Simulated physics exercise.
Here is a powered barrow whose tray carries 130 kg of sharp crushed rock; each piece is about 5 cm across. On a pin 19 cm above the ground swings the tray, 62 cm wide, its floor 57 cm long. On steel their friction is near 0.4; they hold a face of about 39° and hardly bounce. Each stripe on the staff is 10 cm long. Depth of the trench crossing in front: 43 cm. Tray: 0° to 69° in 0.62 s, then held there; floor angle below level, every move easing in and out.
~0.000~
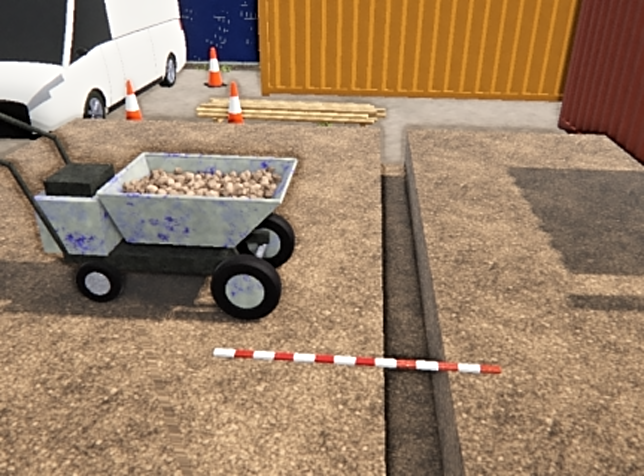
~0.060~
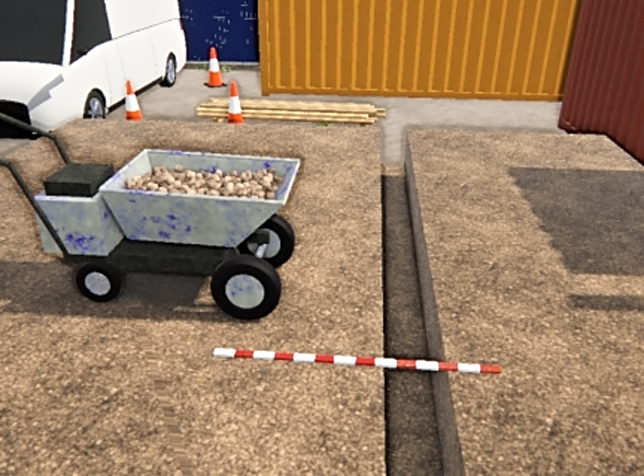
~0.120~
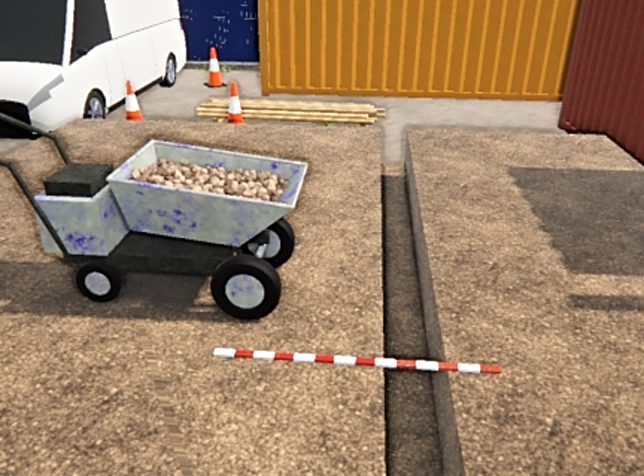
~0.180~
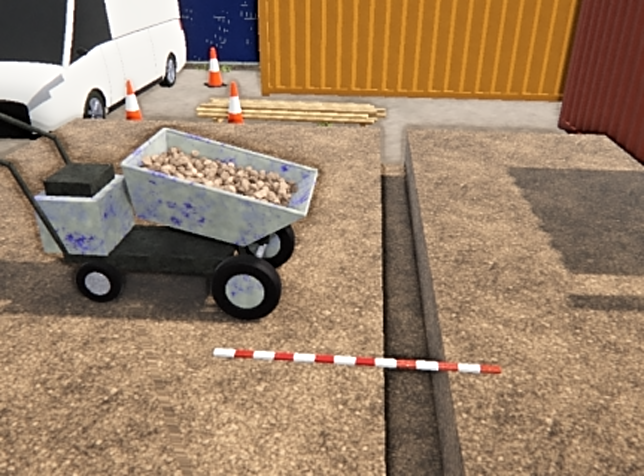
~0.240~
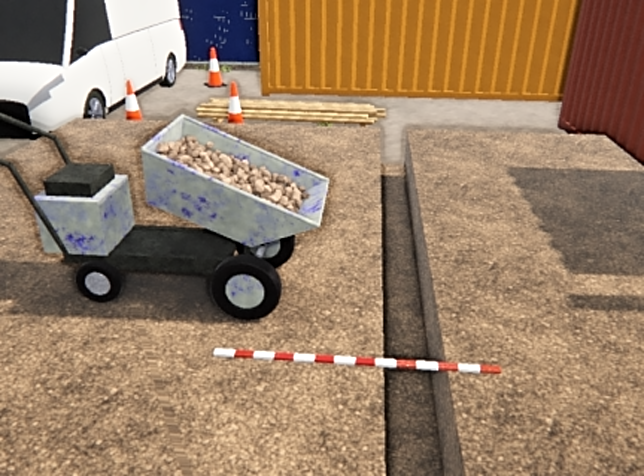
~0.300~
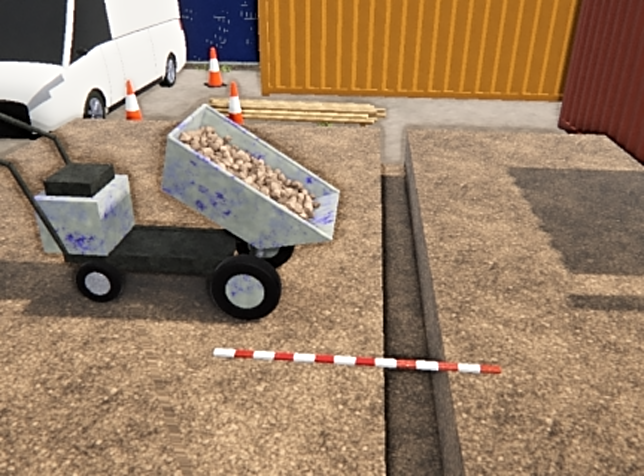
In a dirt yard with a white van, traffic cones and shipping containers behind, a wheeled barrow stands left of a narrow trench while its stone-filled tray tilts steadily, the rear rising and the front lip lowering toward the right.
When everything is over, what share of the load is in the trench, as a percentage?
Close to 78 in a hundred.
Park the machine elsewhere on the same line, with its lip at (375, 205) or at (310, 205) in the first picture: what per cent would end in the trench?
First place roughly 15%, second roughly 80%.
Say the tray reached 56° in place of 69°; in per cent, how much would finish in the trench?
It would be near 40 per cent.
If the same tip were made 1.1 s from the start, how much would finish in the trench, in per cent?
About 75%.
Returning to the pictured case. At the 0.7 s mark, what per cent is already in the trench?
Around 10 per cent of it.
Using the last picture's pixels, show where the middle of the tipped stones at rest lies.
I'd put it close to (401, 342).
After 0.5 s the floor is at 58°; 100 % in the tray; the foremost stones are at (338, 249).
After 0.7 s the floor is at 69°; 81 % in the tray, 10 % short of the trench, 9 % in the trench; the foremost stones are at (408, 321).
After 1.1 s the floor is at 69°; 20 % in the tray, 12 % short of the trench, 66 % in the trench, 2 % past the trench; the foremost stones are at (487, 300).
After 3.0 s the floor is at 69°; 1 % in the tray, 19 % short of the trench, 78 % in the trench, 2 % past the trench; the foremost stones are at (521, 306).
